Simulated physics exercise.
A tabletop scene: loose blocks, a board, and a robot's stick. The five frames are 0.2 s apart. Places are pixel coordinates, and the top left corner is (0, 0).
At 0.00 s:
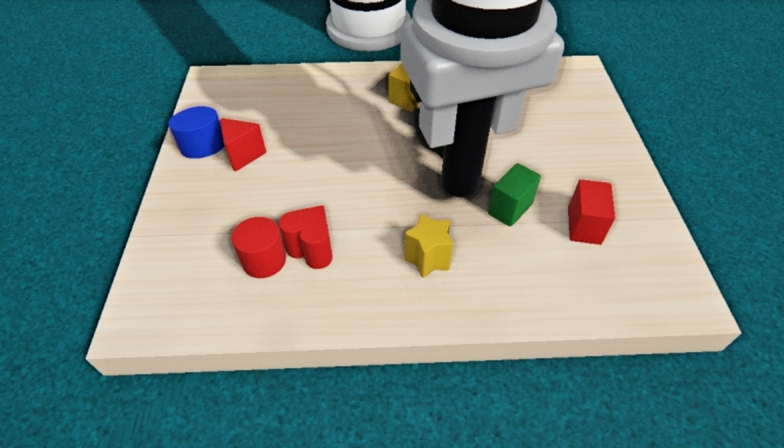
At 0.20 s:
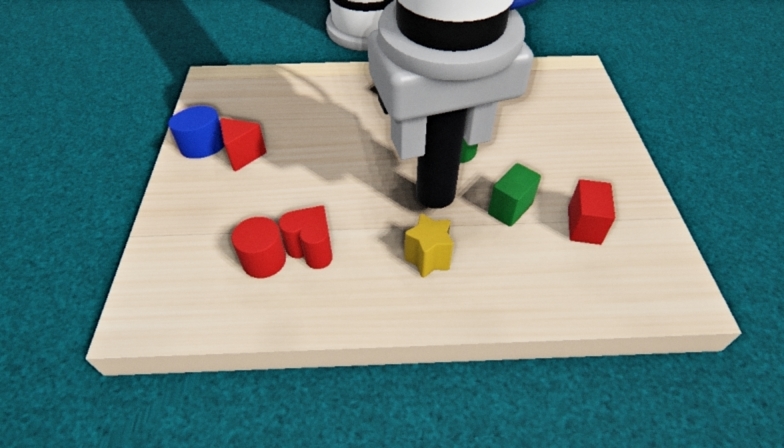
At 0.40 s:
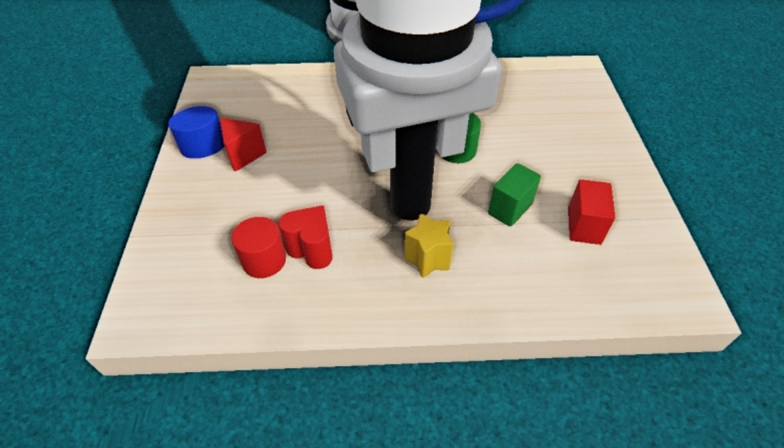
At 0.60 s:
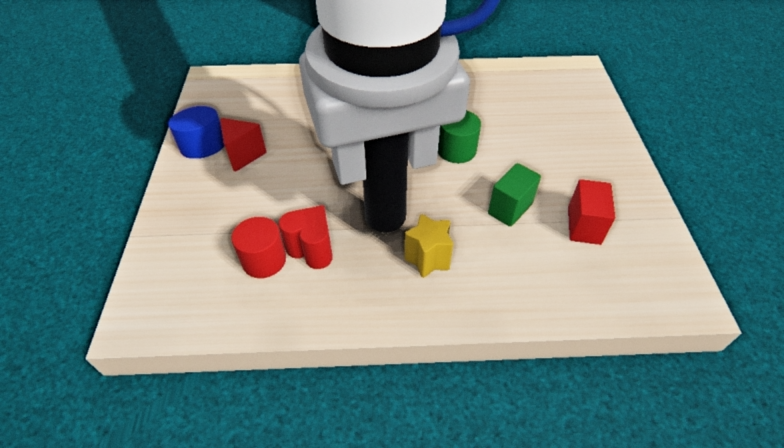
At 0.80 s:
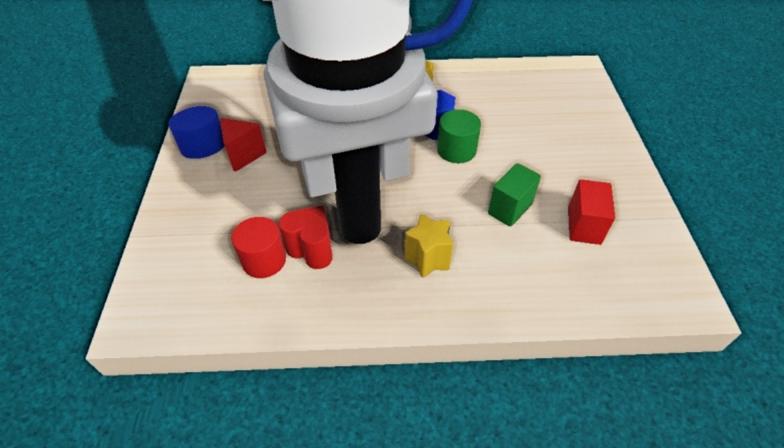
Robot arm with a black stick moving left and nearer across a wooden board, passing between still red and yellow blocks.
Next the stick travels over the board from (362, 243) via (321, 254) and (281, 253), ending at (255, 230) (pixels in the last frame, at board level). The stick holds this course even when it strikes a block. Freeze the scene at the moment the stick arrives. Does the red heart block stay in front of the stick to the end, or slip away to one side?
It will keep going ahead of the stick.
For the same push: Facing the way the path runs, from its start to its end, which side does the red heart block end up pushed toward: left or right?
Over to the right.
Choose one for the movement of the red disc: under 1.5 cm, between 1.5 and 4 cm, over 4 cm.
Distance: Above 4 cm.
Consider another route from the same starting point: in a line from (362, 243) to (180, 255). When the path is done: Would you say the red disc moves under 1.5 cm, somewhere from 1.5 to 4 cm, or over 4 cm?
Its final spot will lie more than 4 cm from the current one.
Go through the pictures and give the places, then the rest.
Stick tip (460, 184); block tops, red disc (255, 234); red heart block (306, 223); yellow star (431, 232), in the first frame.
Stick (435, 195); blocks unchanged, in the second frame.
Stick (411, 206); blocks unchanged, in the third frame.
Stick (386, 217); blocks unchanged, in the fourth frame.
Stick (361, 228); red disc (255, 234); red heart block (306, 223); yellow star (431, 232), in the fifth frame.
The first path, step by step. One third of the way, stick (318, 239); red disc (234, 233); red heart block (275, 221), turned 35° clockwise.
Two thirds of the way, stick (276, 238); red disc (199, 231); red heart block (241, 209), turned 40° clockwise.
At the end, stick (250, 216); red disc (189, 228); red heart block (213, 190), turned 30° clockwise; yellow star in place.
